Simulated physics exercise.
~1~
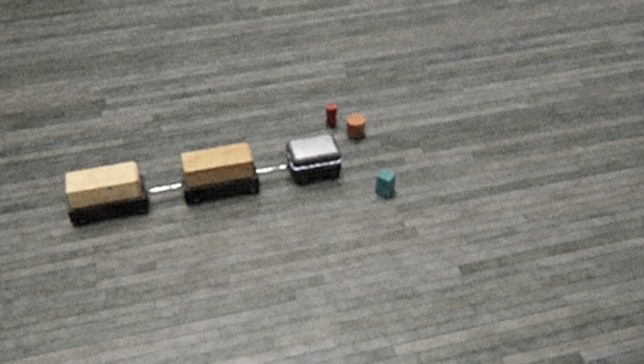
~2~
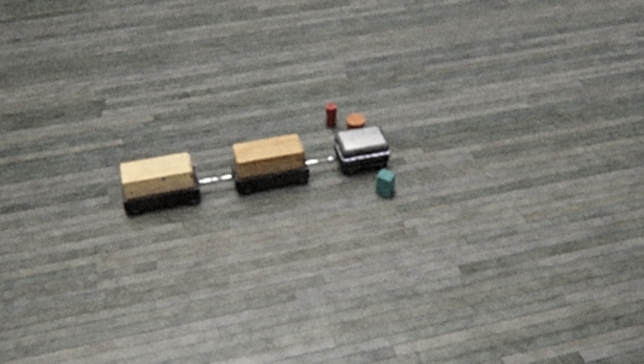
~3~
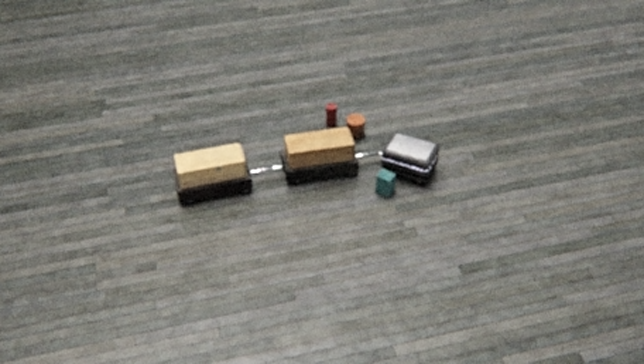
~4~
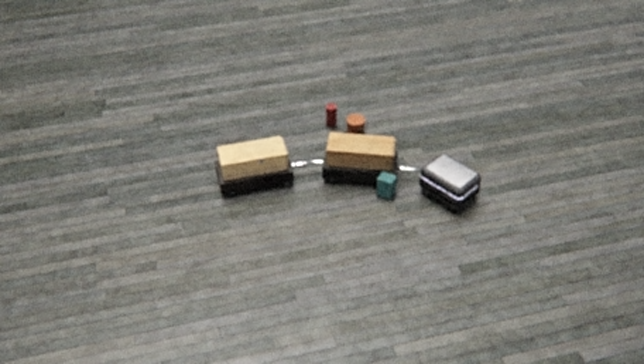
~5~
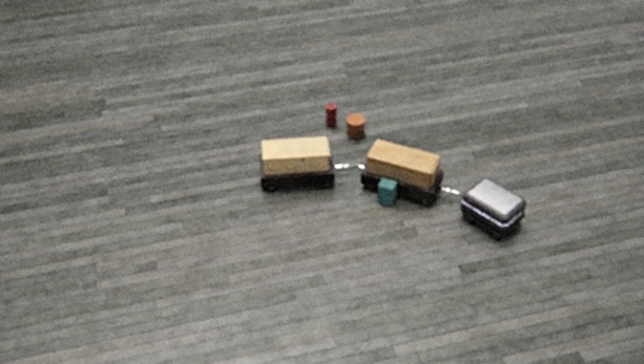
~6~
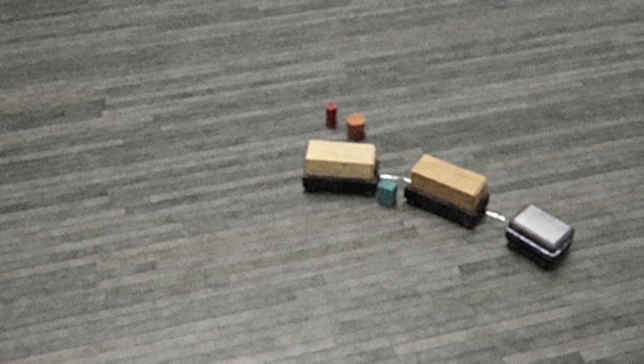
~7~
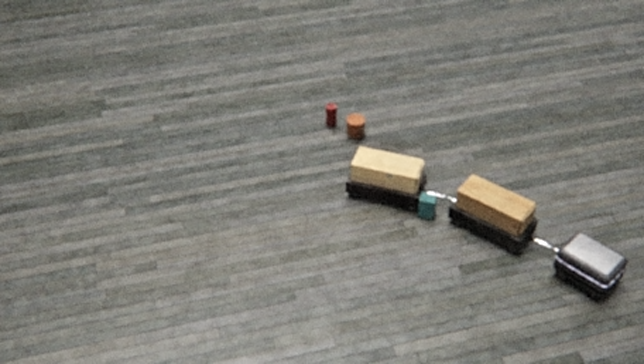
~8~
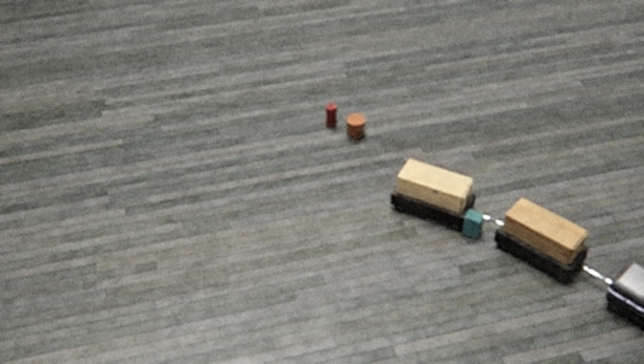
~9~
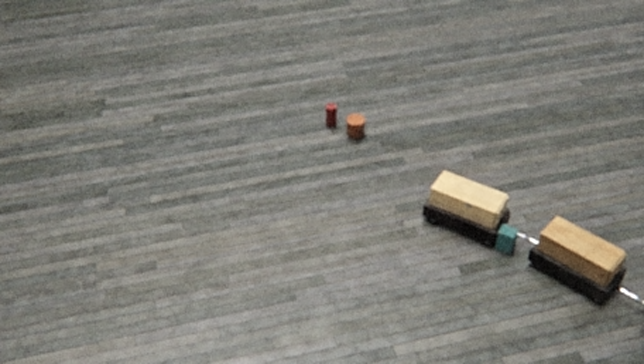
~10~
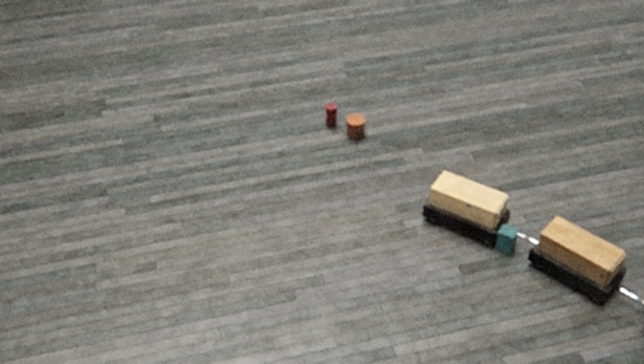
A small robot tug pulled two carts with tan blocks rightward across a gray floor, then angled down and out of view. The trailing carts shoved a turquoise box along until everything stopped, while the orange pail and red canister stayed put.
